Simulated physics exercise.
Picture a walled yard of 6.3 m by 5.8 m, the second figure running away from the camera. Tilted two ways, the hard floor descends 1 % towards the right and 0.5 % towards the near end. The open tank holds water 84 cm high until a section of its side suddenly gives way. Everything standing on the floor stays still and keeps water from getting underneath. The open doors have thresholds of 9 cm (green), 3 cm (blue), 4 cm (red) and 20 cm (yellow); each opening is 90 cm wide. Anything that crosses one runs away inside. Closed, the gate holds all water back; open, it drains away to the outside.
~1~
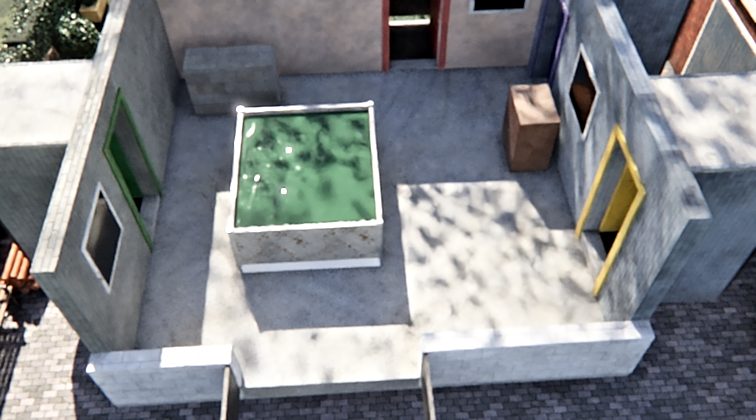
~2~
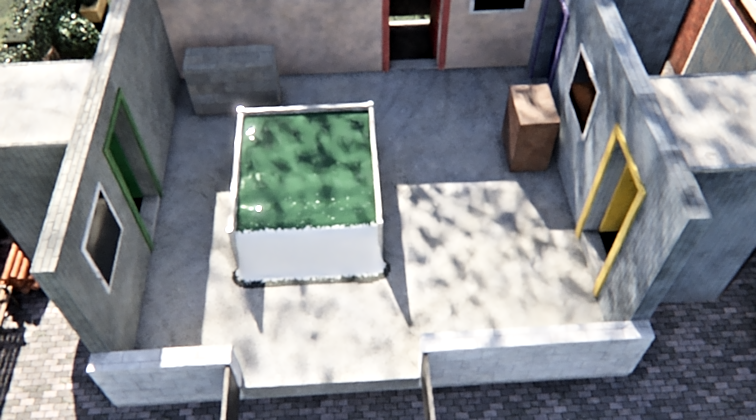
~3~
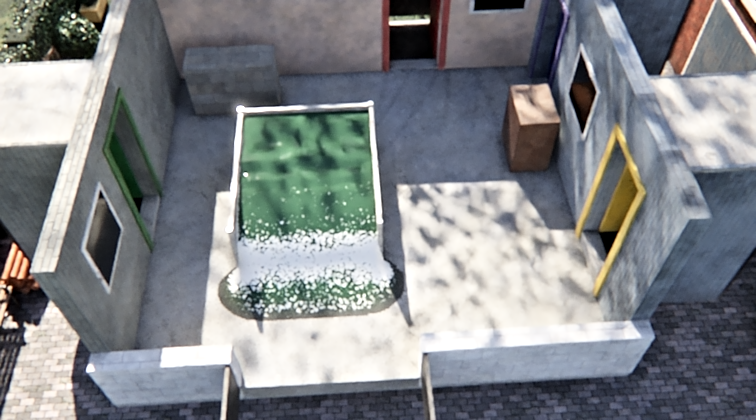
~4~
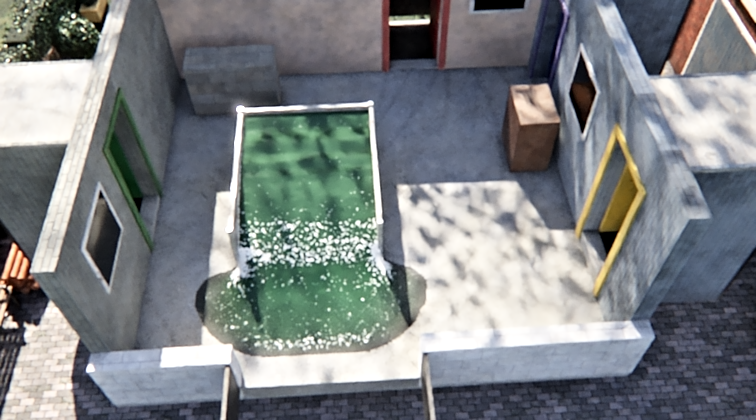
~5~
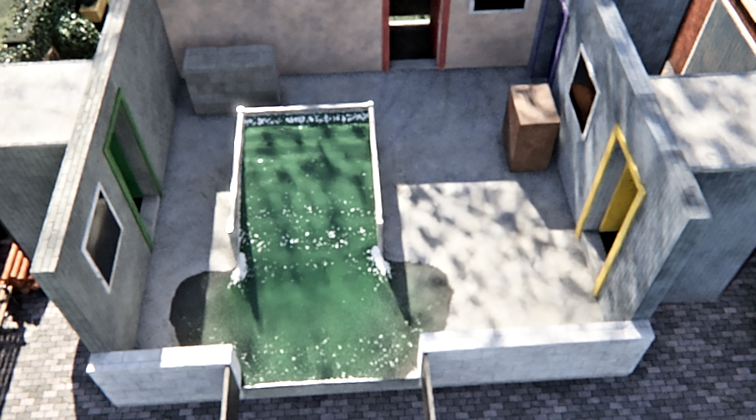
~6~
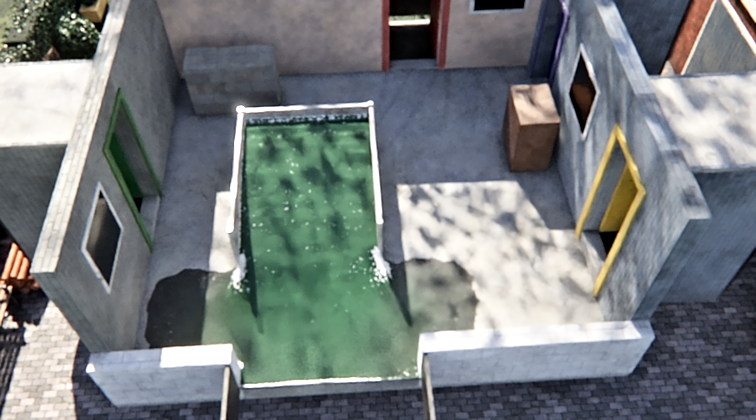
Green water pouring from the opened near side of a raised tank, foaming and spreading across the floor of a walled yard.
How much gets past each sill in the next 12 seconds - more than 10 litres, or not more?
My prediction: At the green door the inflow will remain within the limit; at the blue door the inflow will break the limit; at the red door the inflow will remain within the limit; at the yellow door the inflow will remain within the limit.
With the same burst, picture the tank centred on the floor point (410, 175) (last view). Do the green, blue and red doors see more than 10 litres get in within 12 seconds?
Green: Within limit; blue: Too much; red: Too much.
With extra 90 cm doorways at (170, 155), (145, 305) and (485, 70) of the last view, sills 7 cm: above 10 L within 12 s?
Result in order - not enough, more than that, not enough.
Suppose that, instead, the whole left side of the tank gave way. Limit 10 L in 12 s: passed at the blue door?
Then the blue door ends up out of bounds.
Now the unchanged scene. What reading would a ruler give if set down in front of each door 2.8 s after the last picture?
You'd see green at 4 cm, blue at 0 cm, red at 0 cm and yellow at 9 cm.
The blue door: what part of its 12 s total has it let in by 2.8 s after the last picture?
Estimate: Around 0 per cent.
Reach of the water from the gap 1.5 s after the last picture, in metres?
It's close to 4.2 metres.
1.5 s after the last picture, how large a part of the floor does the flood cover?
Wet share: Near 30 percent.
Then, 0.7 s after the last picture water covers 25 % of the floor and is deepest (42 cm) near (145, 375); green door not reached, blue door not reached, red door not reached, yellow door not reached.
Then, 1.5 s after the last picture water covers 30 % of the floor and is deepest (36 cm) near (145, 375); green door not reached, blue door not reached, red door not reached, yellow door 4 cm at the sill, 0 L in.
Then, 2.8 s after the last picture water covers 50 % of the floor and is deepest (20 cm) near (145, 375); green door 4 cm at the sill, 0 L in, blue door not reached, red door not reached, yellow door 9 cm at the sill, 0 L in.
Then, 6.3 s after the last picture water covers 80 % of the floor and is deepest (8 cm) near (227, 118); green door 2 cm at the sill, 0 L in, blue door 1 cm at the sill, 0 L in, red door not reached, yellow door 5 cm at the sill, 0 L in.
Then, 11.3 s after the last picture water covers 95 % of the floor and is deepest (8 cm) near (534, 127); green door 3 cm at the sill, 0 L in, blue door 7 cm at the sill, 40 L in, red door 2 cm at the sill, 0 L in, yellow door 4 cm at the sill, 0 L in.
